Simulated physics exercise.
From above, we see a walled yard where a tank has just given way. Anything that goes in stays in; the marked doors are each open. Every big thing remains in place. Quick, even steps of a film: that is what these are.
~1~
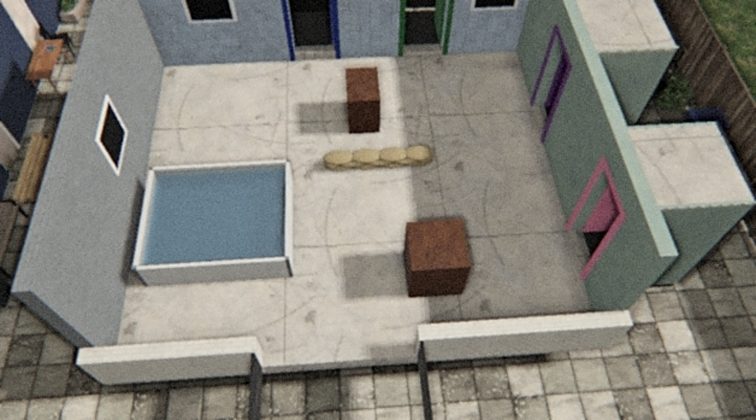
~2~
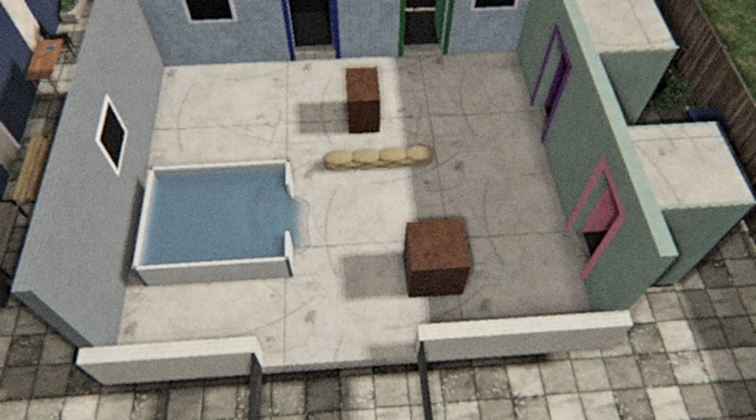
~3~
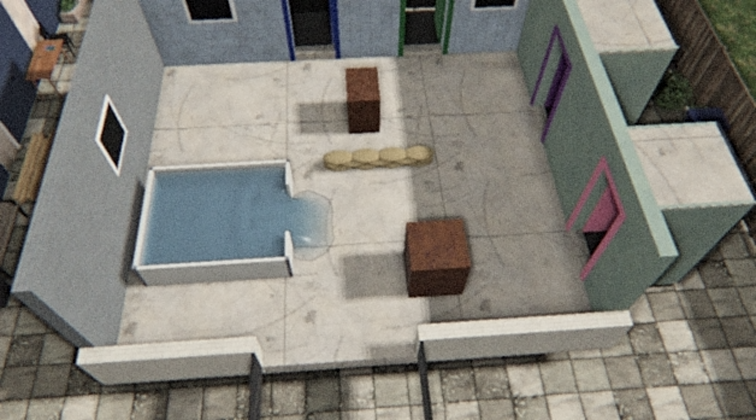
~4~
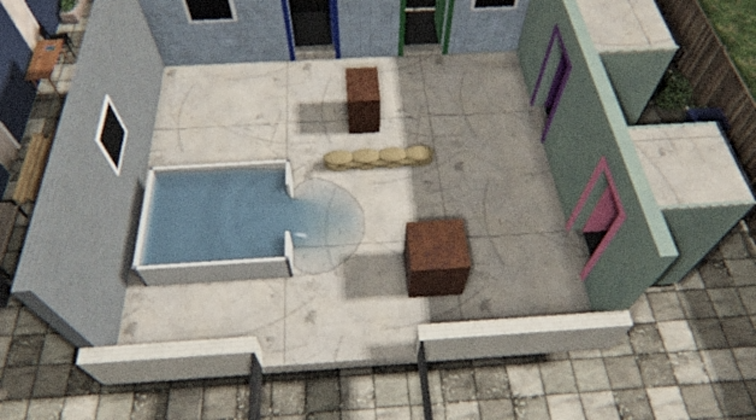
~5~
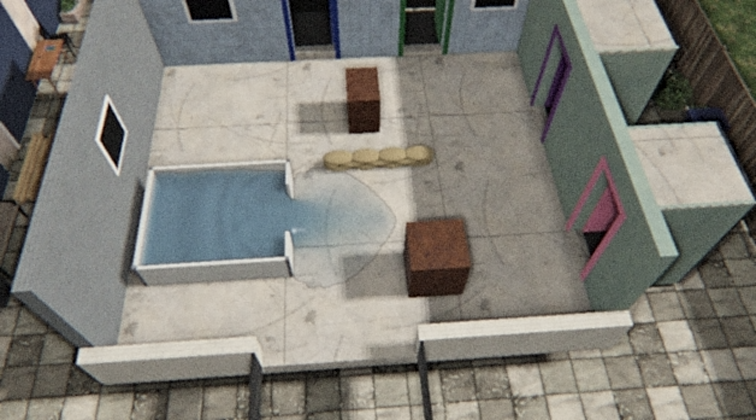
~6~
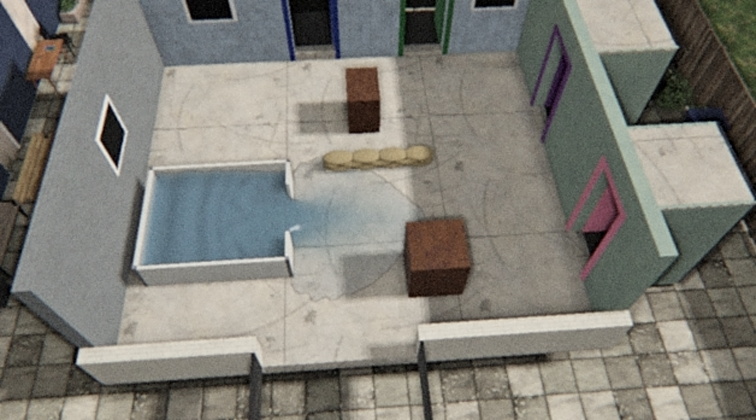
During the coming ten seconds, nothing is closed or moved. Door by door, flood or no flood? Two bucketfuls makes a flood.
One by one: The purple door will be over the cap; the blue door will be at or under the cap; the green door will be at or under the cap; the pink door will be over the cap.
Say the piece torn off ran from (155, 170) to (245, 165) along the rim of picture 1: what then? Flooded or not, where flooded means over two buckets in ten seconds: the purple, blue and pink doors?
I'd say the purple one crosses the line, the blue one stays shy of the line and the pink one stays shy of the line.
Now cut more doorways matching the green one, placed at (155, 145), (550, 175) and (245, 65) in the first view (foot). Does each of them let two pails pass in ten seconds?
Well, the first remains within bounds, the next breaks the limit, and the last remains within bounds.
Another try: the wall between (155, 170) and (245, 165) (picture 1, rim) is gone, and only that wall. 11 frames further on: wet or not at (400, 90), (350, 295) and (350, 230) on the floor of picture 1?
Going in your order, I'd say still bare, then still bare, then still bare.
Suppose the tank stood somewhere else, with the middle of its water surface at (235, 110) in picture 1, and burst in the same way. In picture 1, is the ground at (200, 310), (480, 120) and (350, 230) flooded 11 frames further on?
In order: Untouched, submerged, untouched.
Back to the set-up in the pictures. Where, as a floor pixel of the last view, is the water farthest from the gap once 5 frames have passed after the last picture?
My guess would be about (532, 214).
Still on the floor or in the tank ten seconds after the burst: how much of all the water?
Some 80 parts in a hundred have not run off.
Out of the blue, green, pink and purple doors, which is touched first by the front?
I say the one in pink.
A moment on, water covers 20 % of the floor; the purple door not reached, the blue door not reached, the green door not reached, the pink door not reached.
Next, water covers 30 % of the floor; the purple door not reached, the blue door not reached, the green door not reached, the pink door under two buckets in.
Then, water covers 35 % of the floor; the purple door under two buckets in, the blue door not reached, the green door not reached, the pink door over two buckets in.
Later, water covers 50 % of the floor; the purple door over two buckets in, the blue door not reached, the green door wet at the sill, nothing in, the pink door far over two buckets in.
In the end, water covers 70 % of the floor; the purple door over two buckets in, the blue door wet at the sill, nothing in, the green door wet at the sill, nothing in, the pink door far over two buckets in.
